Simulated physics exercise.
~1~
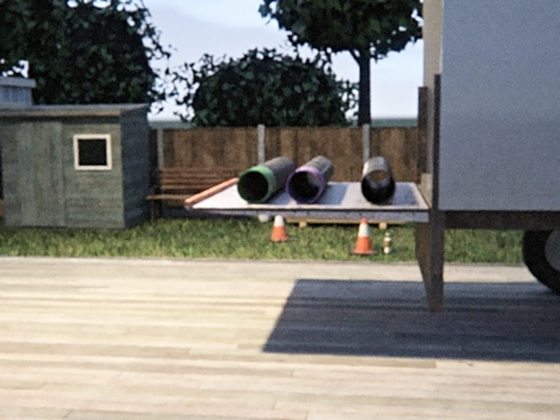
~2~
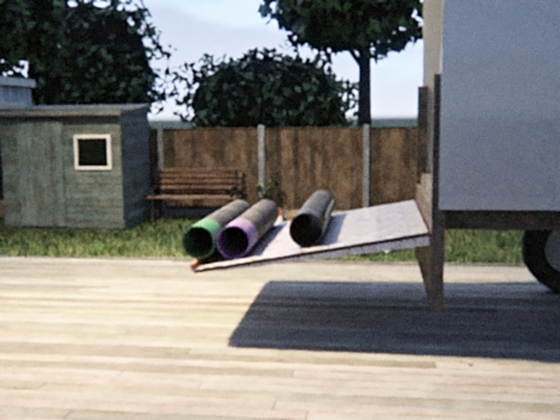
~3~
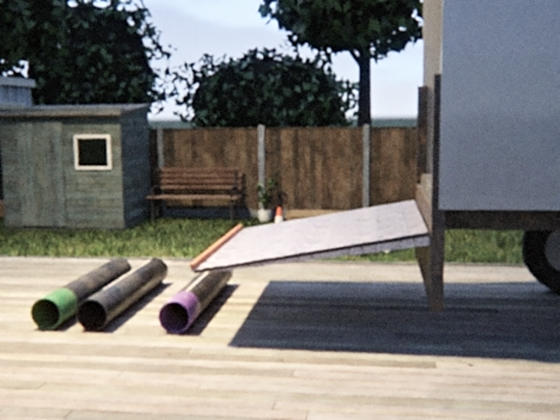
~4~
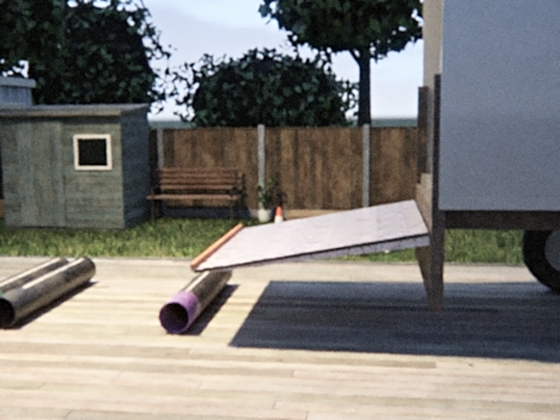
Three pipes roll left off a tilting lift platform, and only the purple-marked one stays beside it.
